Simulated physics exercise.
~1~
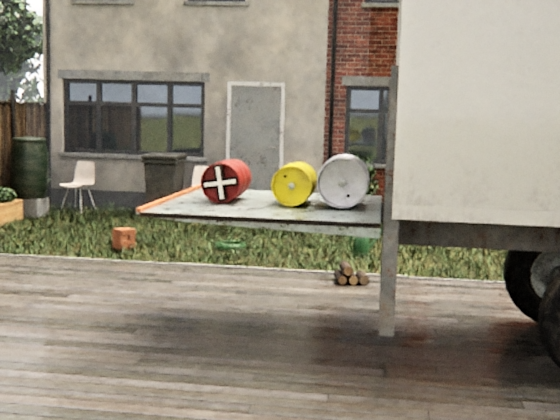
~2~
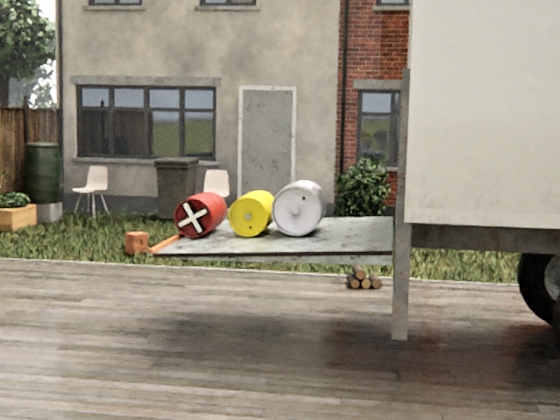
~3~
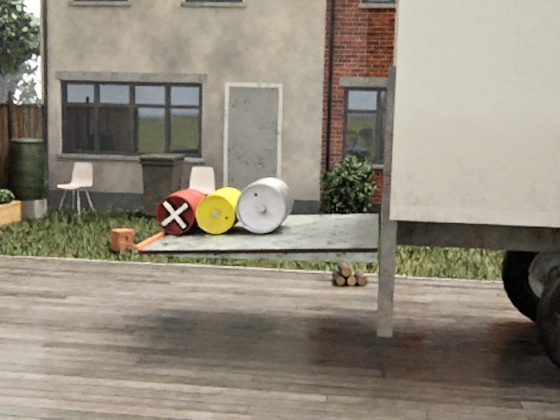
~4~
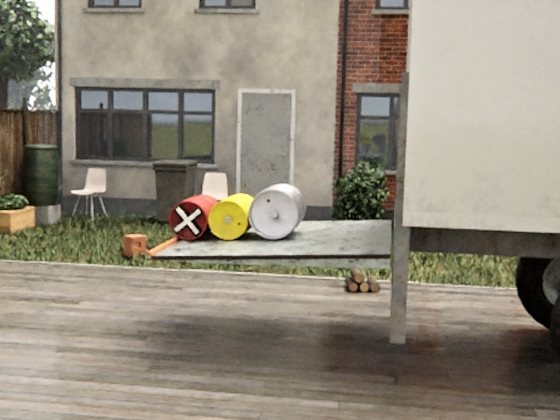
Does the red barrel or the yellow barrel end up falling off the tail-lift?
No, neither one falls off. The red and yellow barrels both roll left towards the edge but stay on the plate.
